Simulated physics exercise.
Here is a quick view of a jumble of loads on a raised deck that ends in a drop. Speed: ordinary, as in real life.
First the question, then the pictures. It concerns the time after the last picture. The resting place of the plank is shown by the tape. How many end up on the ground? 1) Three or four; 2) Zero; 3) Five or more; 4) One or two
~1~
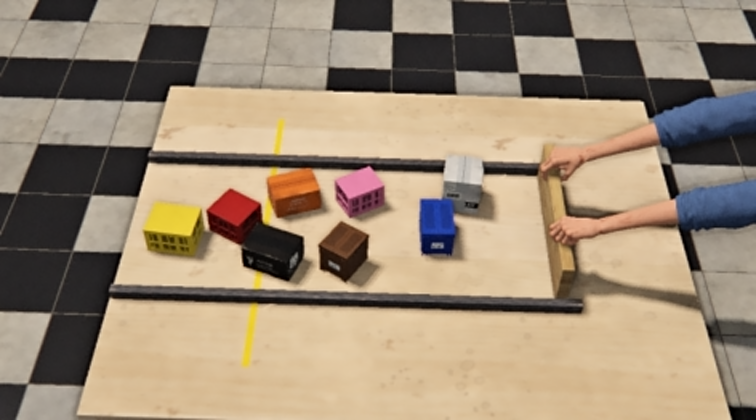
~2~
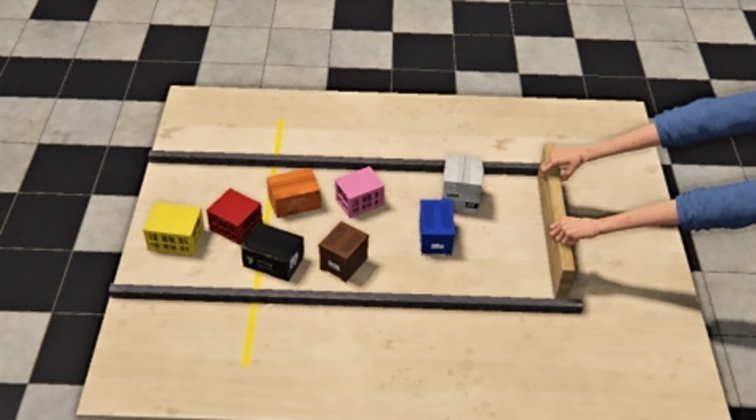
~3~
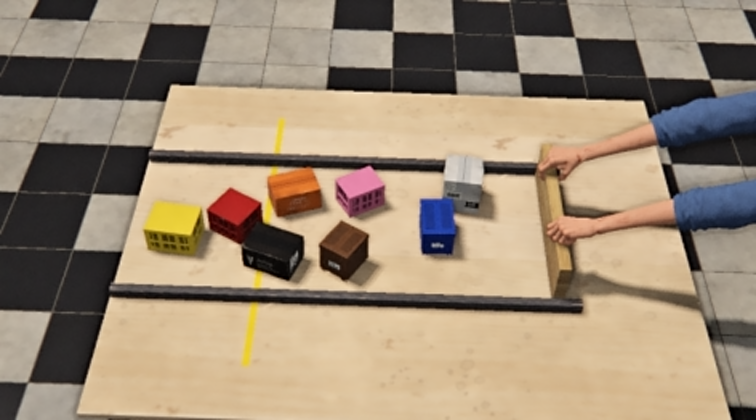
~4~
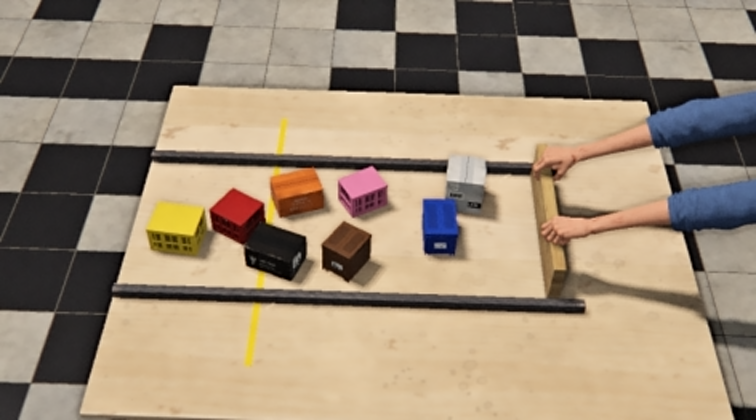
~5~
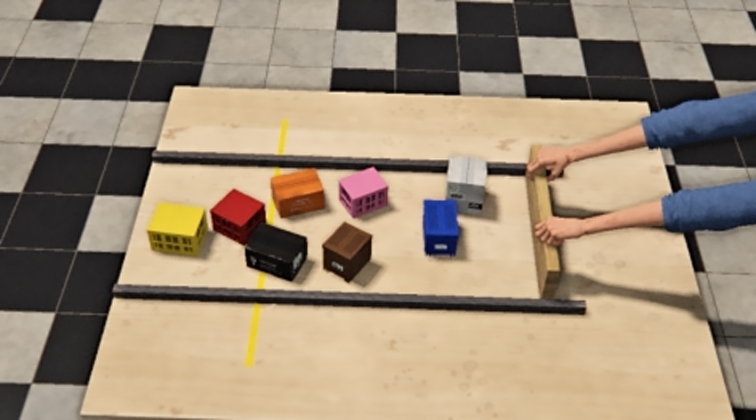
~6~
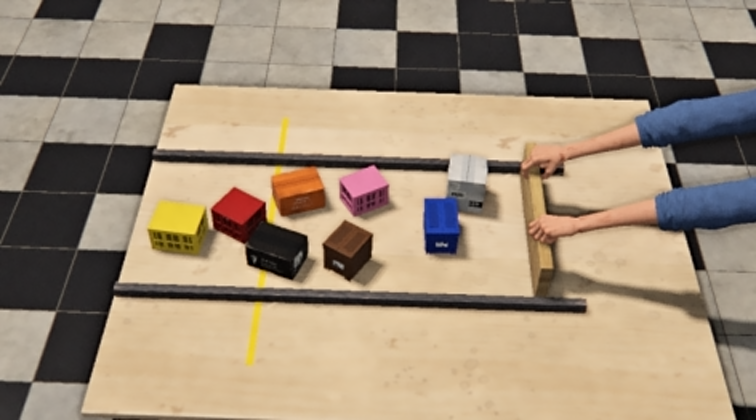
(2) Zero.
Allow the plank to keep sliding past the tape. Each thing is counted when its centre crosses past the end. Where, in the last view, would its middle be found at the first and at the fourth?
The middle is near (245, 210) first and near (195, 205) after.
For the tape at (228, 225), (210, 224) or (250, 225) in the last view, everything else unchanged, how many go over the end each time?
Respectively 2, 2 and 0.
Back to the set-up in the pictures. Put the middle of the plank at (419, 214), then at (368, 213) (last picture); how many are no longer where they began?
The count reaches 3 first and 5 second.
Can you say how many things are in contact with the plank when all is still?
3.
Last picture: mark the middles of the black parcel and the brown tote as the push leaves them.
In the last view, the middles sit near (204, 252) and near (246, 255).
Early on, none off yet; yellow crate at rest near (179, 228); red crate at rest near (239, 215); black parcel at rest near (277, 250).
Finally, the number that fall off is zero.
